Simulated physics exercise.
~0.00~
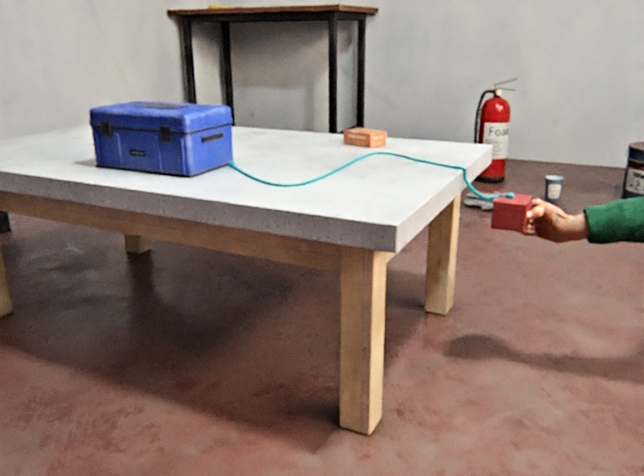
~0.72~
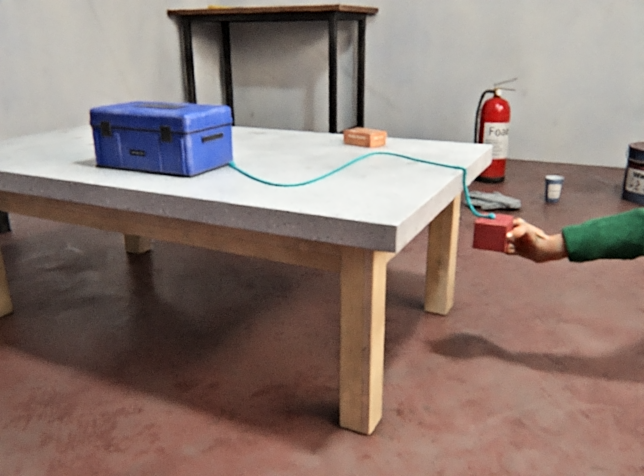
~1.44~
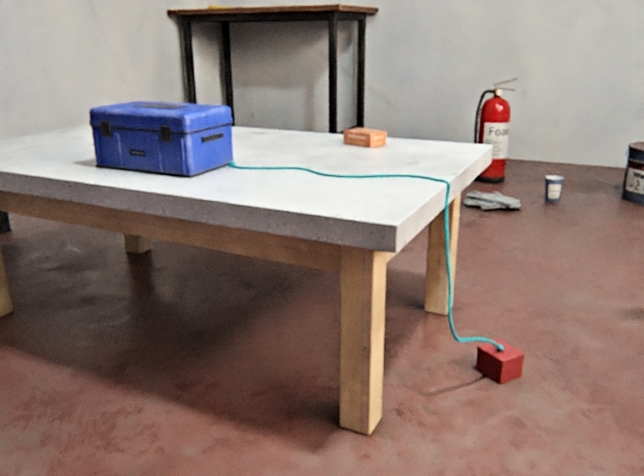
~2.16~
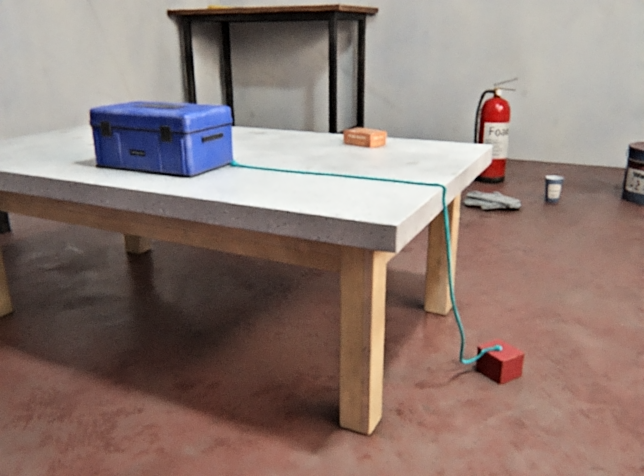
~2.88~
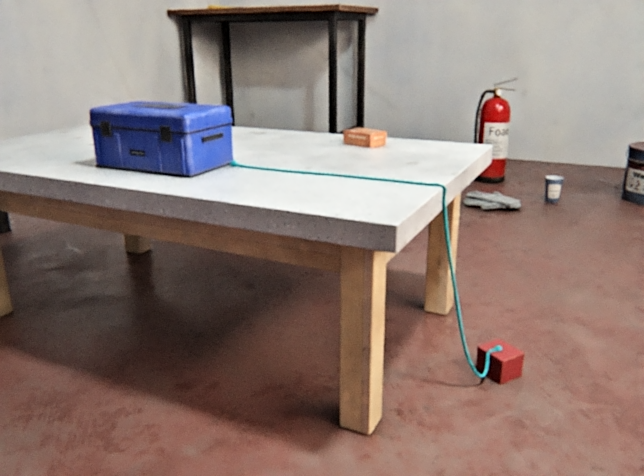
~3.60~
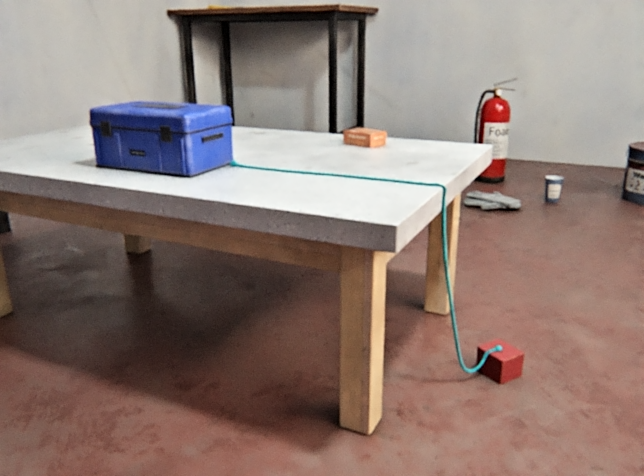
A hand releasing a red block on a teal cord beside a workbench, the block dropping to the floor, toolbox staying put.
